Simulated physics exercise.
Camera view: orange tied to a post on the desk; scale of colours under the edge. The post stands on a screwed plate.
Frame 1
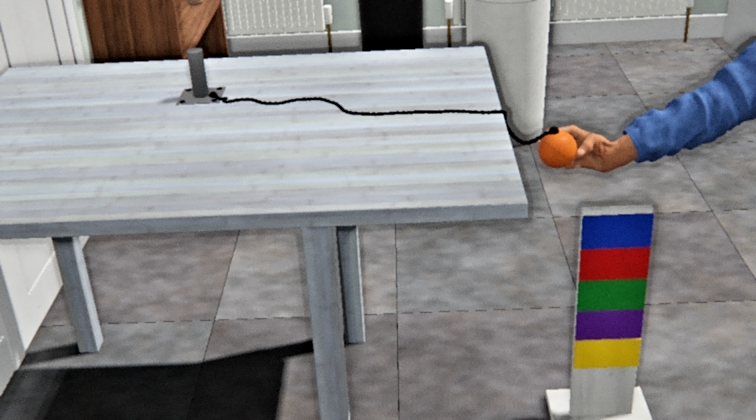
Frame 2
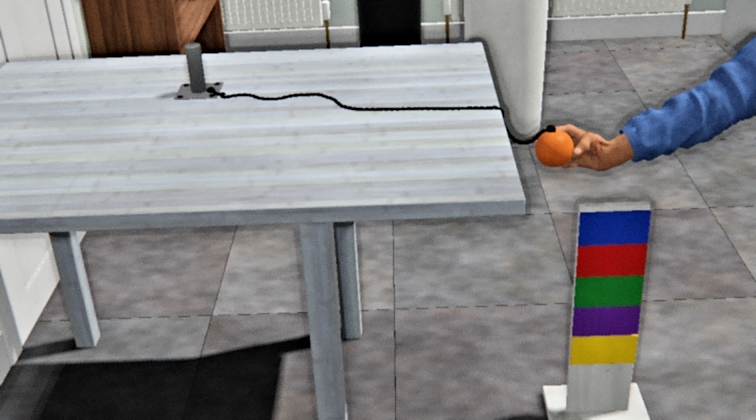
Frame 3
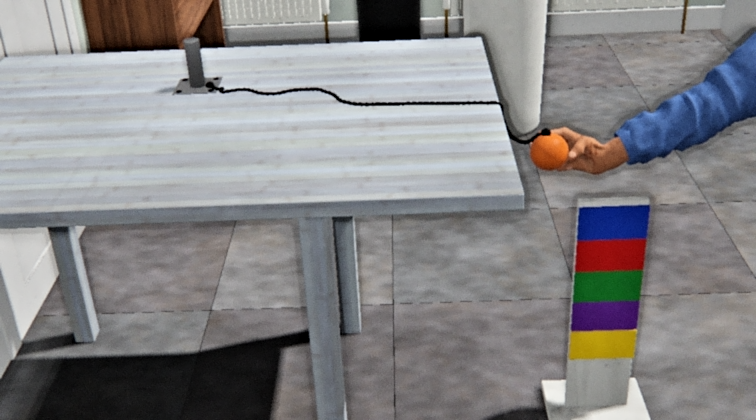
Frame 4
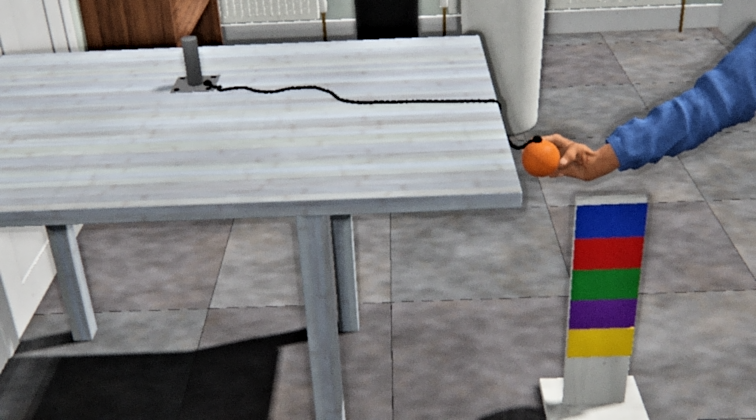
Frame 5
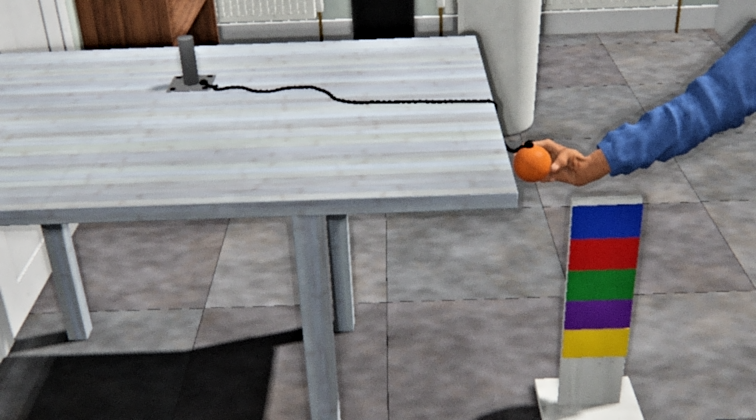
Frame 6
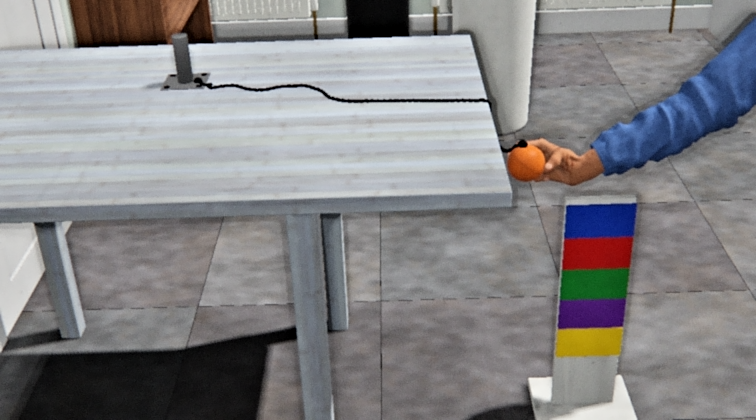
A hand and forearm in a blue sleeve reach in from the right, holding an orange beside the edge of a pale grey desk, seen from slightly above in a tiled room. A black cord runs across the desktop from a short grey post at left to the orange, above an upright scale banded blue, red, green, purple and yellow. The hand moves the orange slightly left and down toward the desk edge, while the view shifts slightly.
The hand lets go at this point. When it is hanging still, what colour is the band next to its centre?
Blue.
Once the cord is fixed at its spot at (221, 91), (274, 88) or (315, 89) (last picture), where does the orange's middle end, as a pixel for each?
The places are (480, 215), (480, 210) and (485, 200).
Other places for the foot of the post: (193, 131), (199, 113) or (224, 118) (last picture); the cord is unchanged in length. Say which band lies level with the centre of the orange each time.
In turn, red, then red, then green.
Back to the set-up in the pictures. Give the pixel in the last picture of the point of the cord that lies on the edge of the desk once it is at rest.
Near pixel (450, 101).
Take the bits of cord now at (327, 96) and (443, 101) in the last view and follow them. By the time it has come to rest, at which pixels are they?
End positions: About (360, 91) and about (480, 98).
Soon after, orange near (503, 212); level with blue.
After that, orange near (472, 213); level with blue.
And then, orange near (474, 221); level with blue.
In the end, orange near (482, 221); level with blue. The cord holds its middle at blue.
